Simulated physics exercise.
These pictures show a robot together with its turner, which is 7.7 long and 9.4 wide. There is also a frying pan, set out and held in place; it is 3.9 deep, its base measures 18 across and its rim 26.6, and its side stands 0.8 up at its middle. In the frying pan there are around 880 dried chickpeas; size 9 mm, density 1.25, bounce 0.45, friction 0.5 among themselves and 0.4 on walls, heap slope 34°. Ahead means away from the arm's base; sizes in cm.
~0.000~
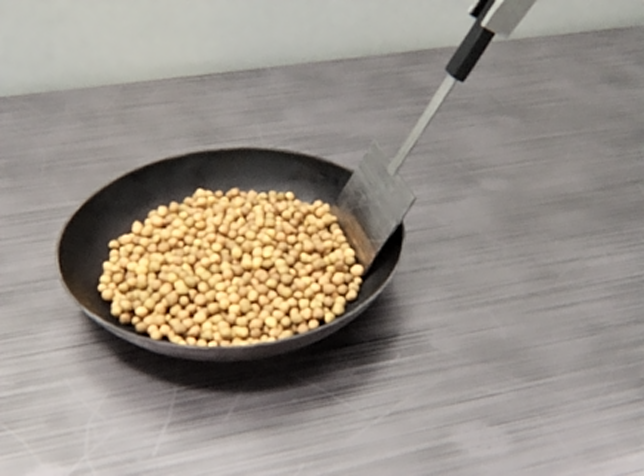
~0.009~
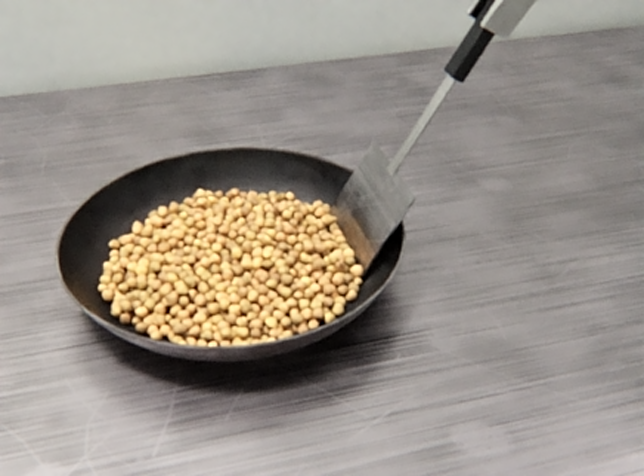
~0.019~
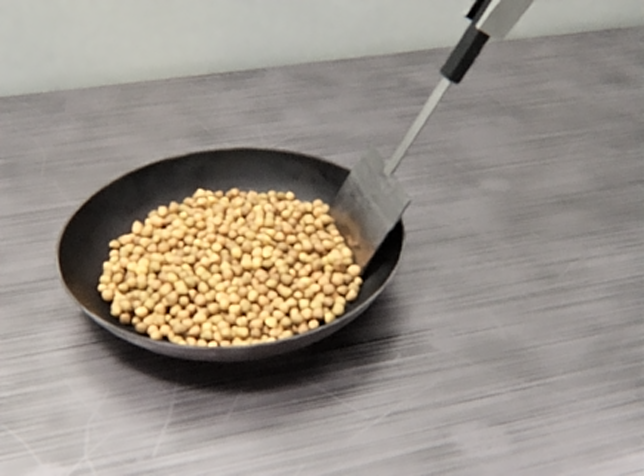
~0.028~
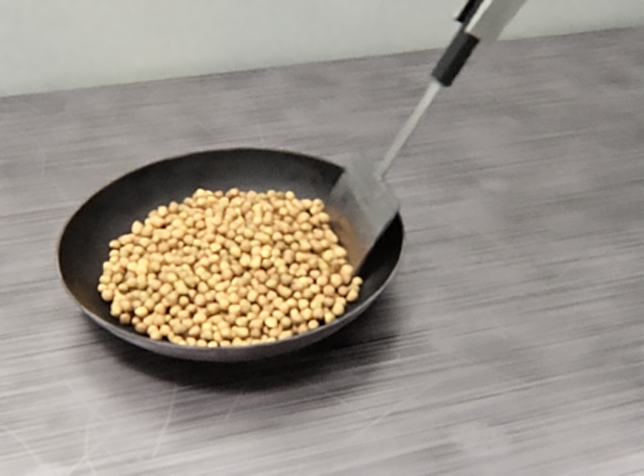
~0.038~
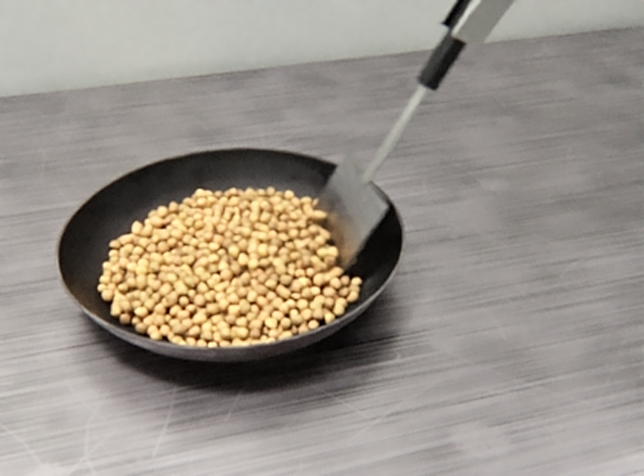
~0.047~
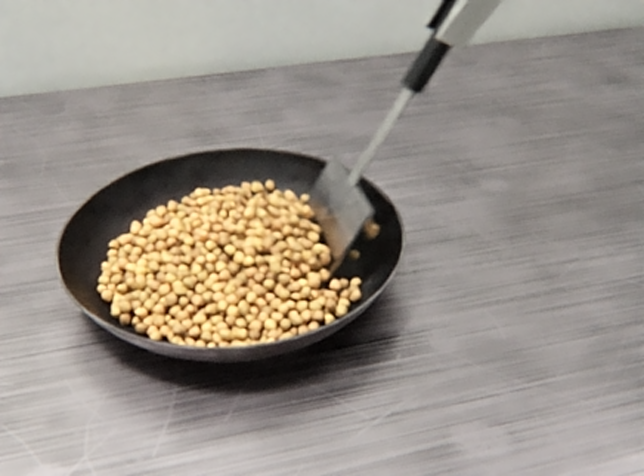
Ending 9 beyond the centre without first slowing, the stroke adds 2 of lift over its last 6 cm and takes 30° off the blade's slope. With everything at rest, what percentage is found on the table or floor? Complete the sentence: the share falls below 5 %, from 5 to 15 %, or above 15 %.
The share falls above 15 %.
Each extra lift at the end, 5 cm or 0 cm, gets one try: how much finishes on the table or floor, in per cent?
Roughly 25 per cent, then 20 per cent.
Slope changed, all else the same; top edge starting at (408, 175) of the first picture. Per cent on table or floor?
Around 25 percent ends up on the table or floor.
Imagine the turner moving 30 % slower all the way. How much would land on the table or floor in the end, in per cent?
Approx. 15 per cent.
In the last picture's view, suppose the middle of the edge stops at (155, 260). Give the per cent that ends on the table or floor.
Around 10 percent.
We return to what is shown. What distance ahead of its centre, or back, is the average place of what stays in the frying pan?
Offset forward: Around 4.5 cm.
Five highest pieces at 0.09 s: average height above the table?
Height: Some 7 cm.
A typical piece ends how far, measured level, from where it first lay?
It comes to some 6 cm.
After 0.09 s, sloping 59°, highest piece 8 above the table; 875 in the frying pan, 2 on the blade or in flight.
After 0.12 s, sloping 53°, highest piece 11 above the table; 872 in the frying pan, 5 on the blade or in flight.
After 0.34 s, sloping 29°, highest piece 13 above the table; 647 in the frying pan, 187 on the table or floor, 43 on the blade or in flight.
After 1.39 s, sloping 29°, highest piece 4 above the table; 647 in the frying pan, 230 on the table or floor.
At rest, 647 in the frying pan, 230 on the table or floor. That is 26 % on the table or floor.
